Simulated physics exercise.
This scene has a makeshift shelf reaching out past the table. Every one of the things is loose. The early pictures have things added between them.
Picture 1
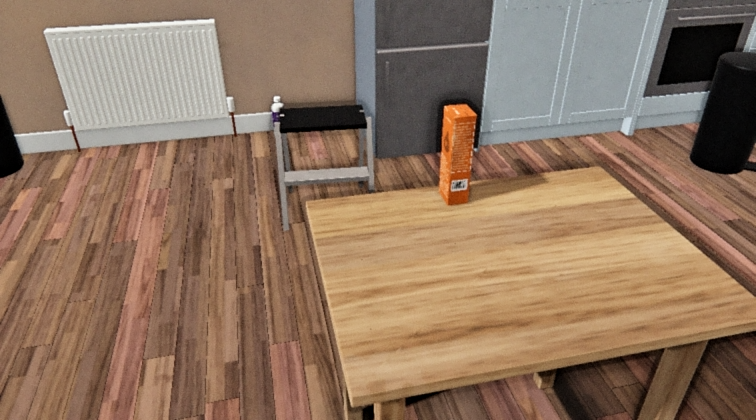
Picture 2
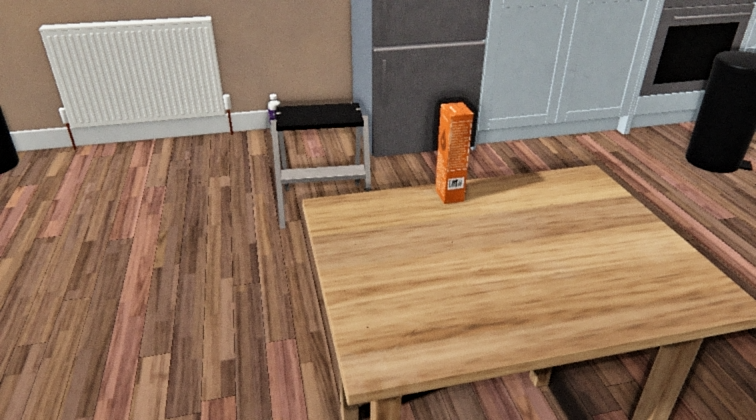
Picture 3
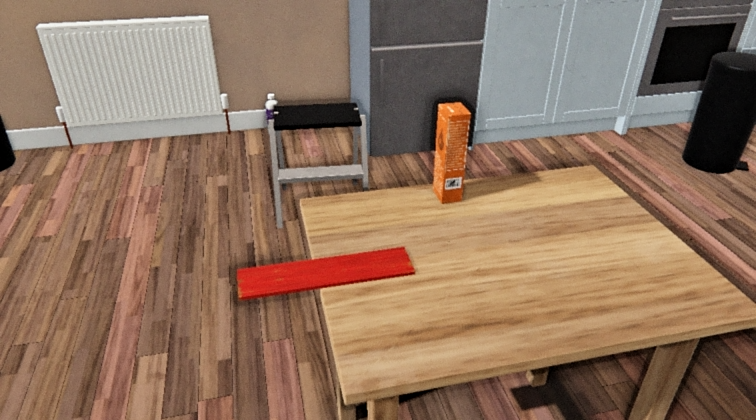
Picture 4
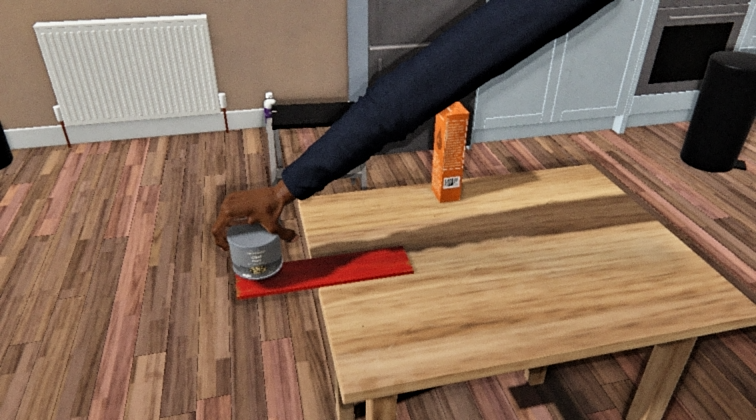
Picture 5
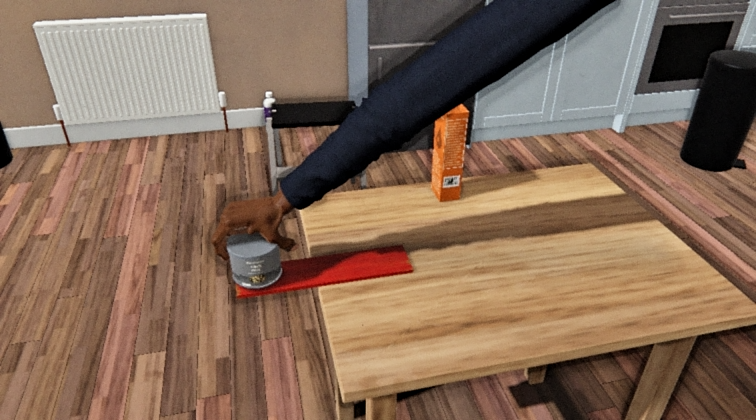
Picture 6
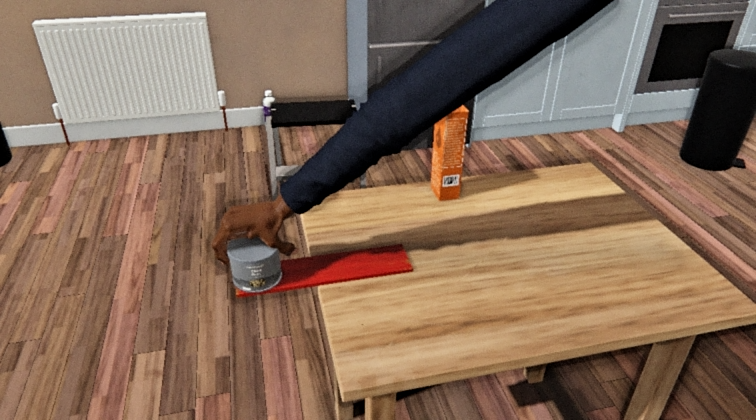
On a wooden table, a red board appears, then a hand lowers a grey tub onto its left end.
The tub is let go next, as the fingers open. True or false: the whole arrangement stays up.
False, it comes down.
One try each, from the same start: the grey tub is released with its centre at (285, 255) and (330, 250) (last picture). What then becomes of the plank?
Well, first it tumbles down, and then in the second try it stays in place.
Then, 0.40 s past the last view, grey tub now down on the floor or falling; red plank on its side.
Then, 0.60 s past the last view, red plank now down on the floor or falling.
Then, 0.80 s past the last view, things are still on the move.
Finally, down on the floor or falling, grey tub and red plank; orange carton still in place. The plank goes over.
